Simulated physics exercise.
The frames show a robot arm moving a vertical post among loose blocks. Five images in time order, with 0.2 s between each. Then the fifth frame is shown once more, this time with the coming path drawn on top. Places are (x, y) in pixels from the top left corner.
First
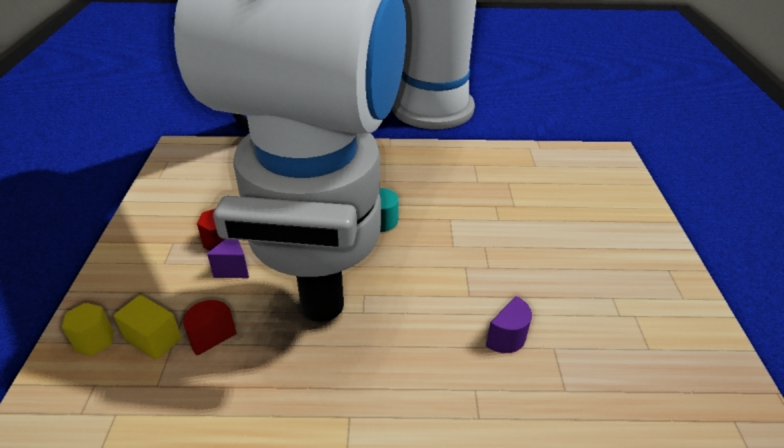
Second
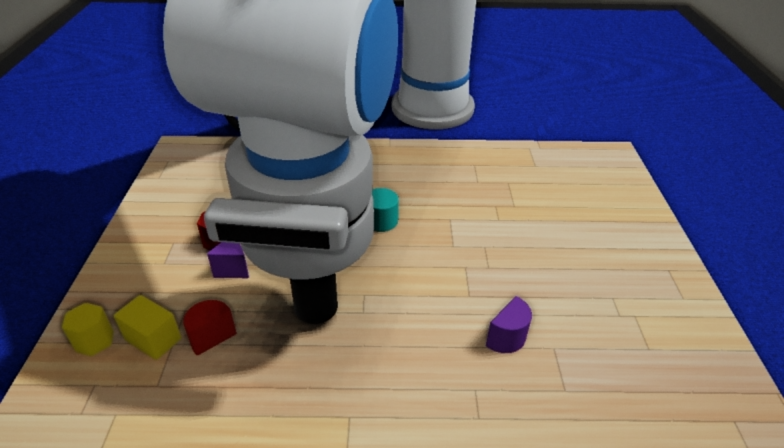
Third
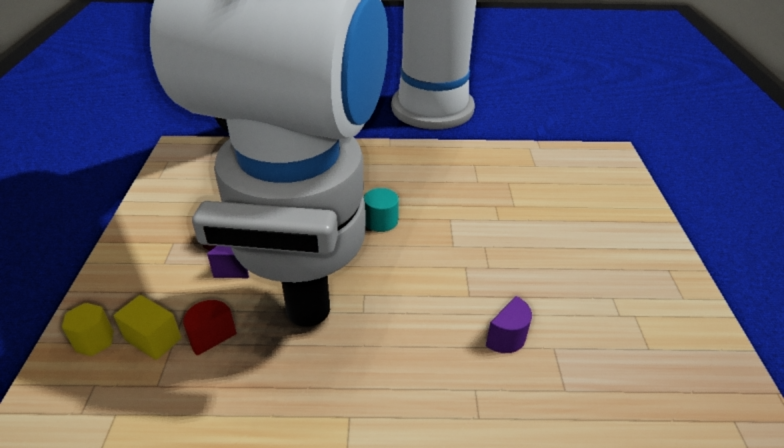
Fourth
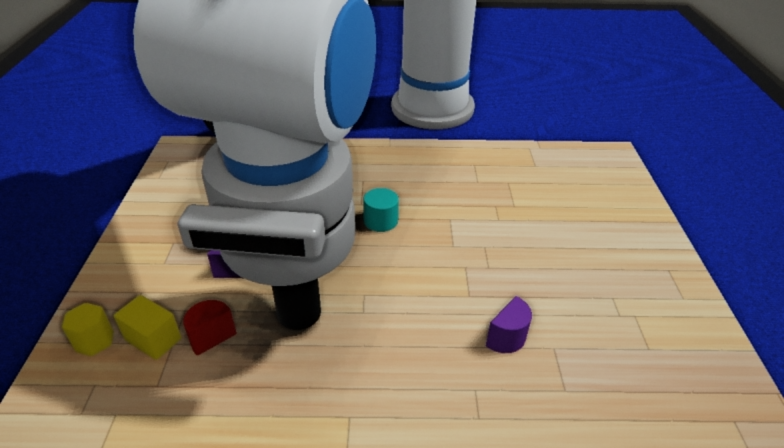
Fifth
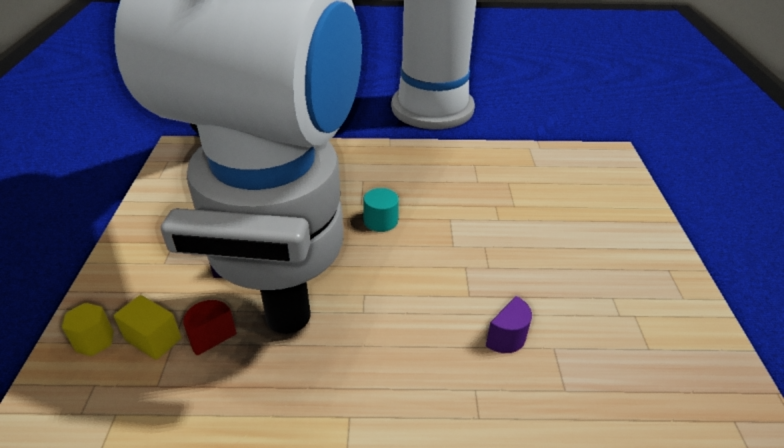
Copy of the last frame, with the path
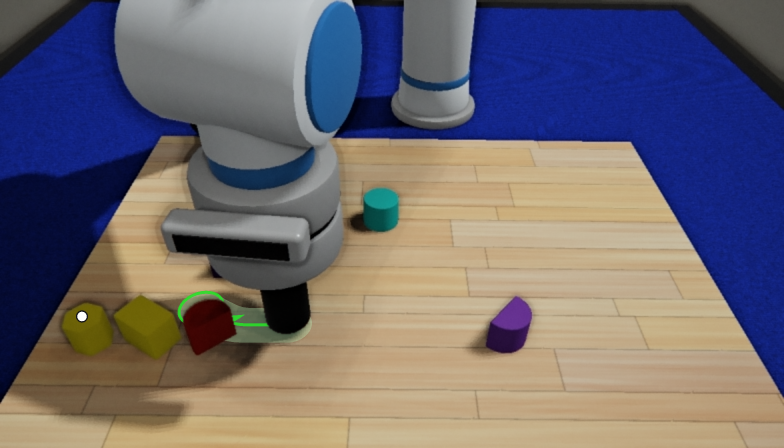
A robot arm holding a black vertical post moves slowly left across a wooden tabletop, drawing closer to a red half-round block beside two yellow blocks, while the loose blocks, including purple and teal ones, stay still.
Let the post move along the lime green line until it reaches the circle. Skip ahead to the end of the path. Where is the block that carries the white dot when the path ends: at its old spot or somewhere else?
At the end, its place is the same.
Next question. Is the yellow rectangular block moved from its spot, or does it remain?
The block in question is displaced by the end.
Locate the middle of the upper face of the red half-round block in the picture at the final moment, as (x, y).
I'd expect the centre of its top face to be at (169, 318).
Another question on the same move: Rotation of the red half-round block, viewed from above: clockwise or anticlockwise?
The turn is anti-clockwise.
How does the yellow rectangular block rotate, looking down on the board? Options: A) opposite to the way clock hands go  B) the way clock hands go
B
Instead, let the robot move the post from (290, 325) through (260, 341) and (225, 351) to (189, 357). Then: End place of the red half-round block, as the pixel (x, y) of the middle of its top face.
My prediction: (185, 303).
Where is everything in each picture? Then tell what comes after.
The first frame shows post's lower end at (323, 306); yellow hexagon at (82, 316); yellow rectangular block at (143, 314); red half-round block at (204, 312).
The second frame shows post at (316, 308); blocks still.
The third frame shows post at (309, 310); blocks still.
The fourth frame shows post at (299, 313); blocks still.
The fifth frame shows post at (289, 317); yellow hexagon at (82, 316); yellow rectangular block at (143, 314); red half-round block at (204, 312).
Drawn move, from (290, 325) through (257, 325) and (225, 321) to (201, 308); the dot is on the yellow hexagon.
The first path, step by step. Halfway along, post at (238, 316); yellow rectangular block at (137, 315); red half-round block at (185, 316), turned 15° anticlockwise.
At the end, post at (199, 300); yellow hexagon still; yellow rectangular block at (129, 318), turned 30° clockwise; red half-round block at (169, 318), turned 75° anticlockwise.
